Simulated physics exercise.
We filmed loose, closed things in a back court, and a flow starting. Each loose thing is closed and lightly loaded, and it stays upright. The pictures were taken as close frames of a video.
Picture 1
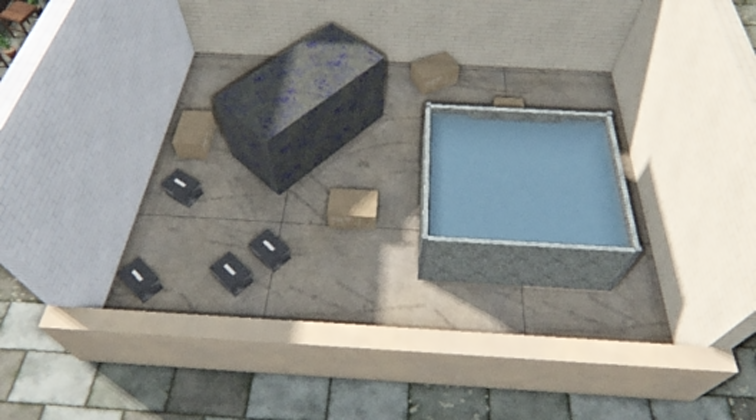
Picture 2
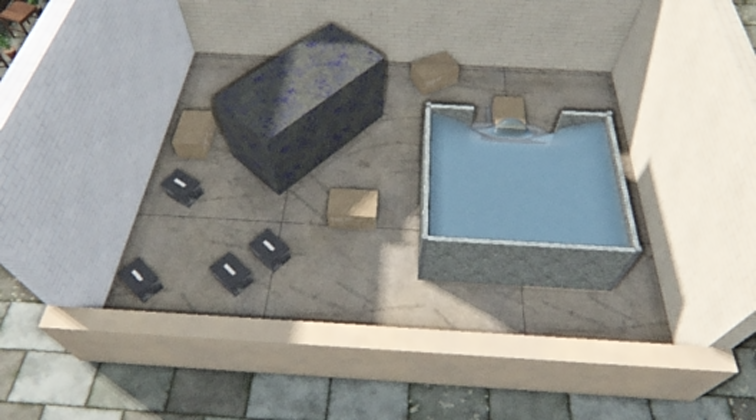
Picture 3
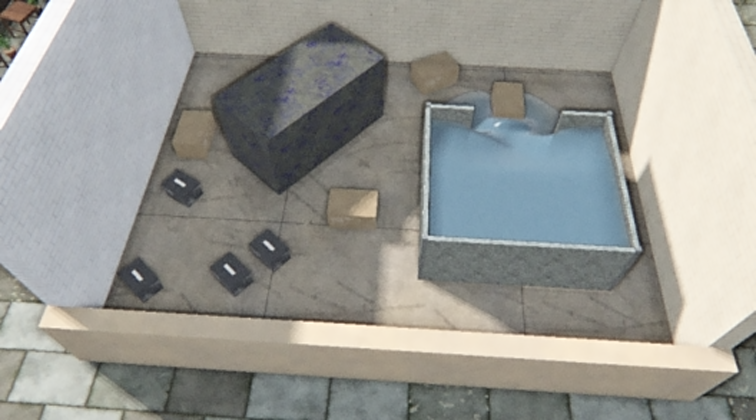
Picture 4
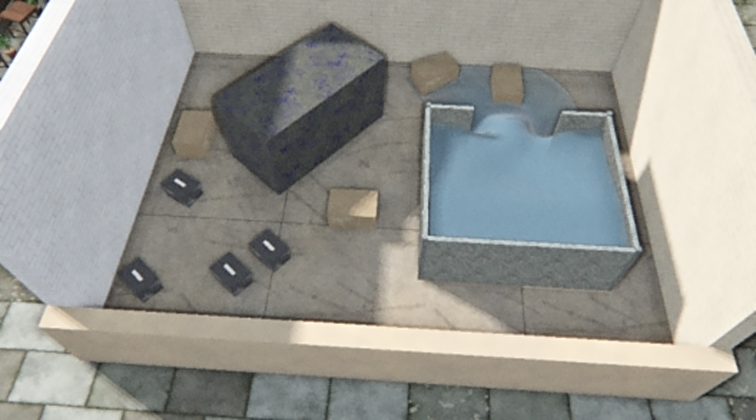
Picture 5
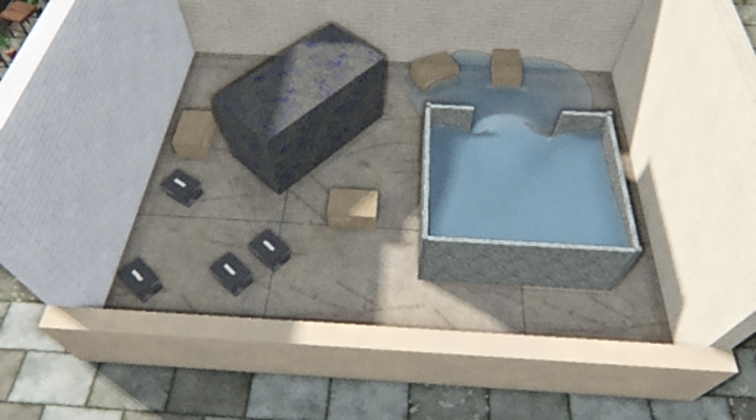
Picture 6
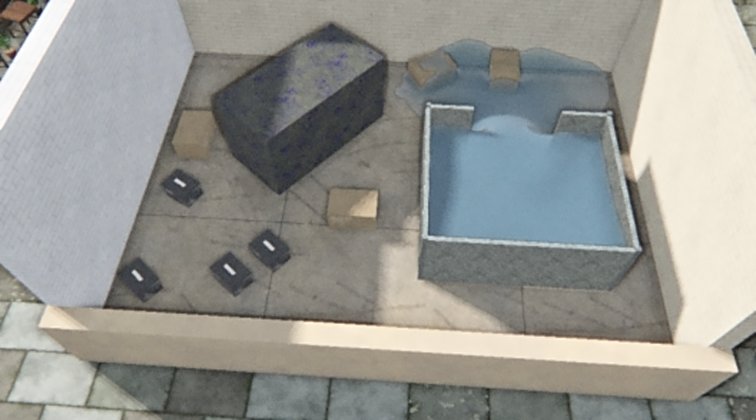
A paved back court enclosed by pale walls is seen from high above by a still camera. A stone-rimmed tank of blue water stands at right, a dark, purple-flecked block at upper left, four small black cases at lower left, and tan crates around the floor. The tank's back wall opens, water pours out and spreads along the rear wall, pushing one crate backward, then slightly shifting another beside it.
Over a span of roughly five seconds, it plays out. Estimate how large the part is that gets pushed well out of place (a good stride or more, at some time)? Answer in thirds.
One to two thirds.
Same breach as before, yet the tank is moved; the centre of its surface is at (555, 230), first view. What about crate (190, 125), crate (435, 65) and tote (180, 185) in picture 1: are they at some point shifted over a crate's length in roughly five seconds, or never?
Far enough, Far enough, Far enough.
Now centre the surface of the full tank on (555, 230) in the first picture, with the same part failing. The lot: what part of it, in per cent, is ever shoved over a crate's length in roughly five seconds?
Roughly 50 per cent.
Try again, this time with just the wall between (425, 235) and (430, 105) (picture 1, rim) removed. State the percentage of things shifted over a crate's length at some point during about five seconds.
Near 90 in a hundred.
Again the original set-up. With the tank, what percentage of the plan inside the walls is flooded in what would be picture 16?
I'd put it near 50 percent.
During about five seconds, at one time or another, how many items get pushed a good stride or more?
So, 5 of them.
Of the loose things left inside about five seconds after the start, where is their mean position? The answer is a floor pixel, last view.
Around (272, 221).
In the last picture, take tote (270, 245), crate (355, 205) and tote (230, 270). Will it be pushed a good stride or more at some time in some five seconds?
Object by object as listed: Kept nearby, then kept nearby, then kept nearby.
A moment on, 2 of 8 are well off their spots; 1 afloat.
Next, 2 of 8 are well off their spots; 1 afloat.
Later, 3 of 8 are well off their spots; 1 afloat.
In the end, 5 of 8 are well off their spots, and 5 have been at some point; 2 afloat.
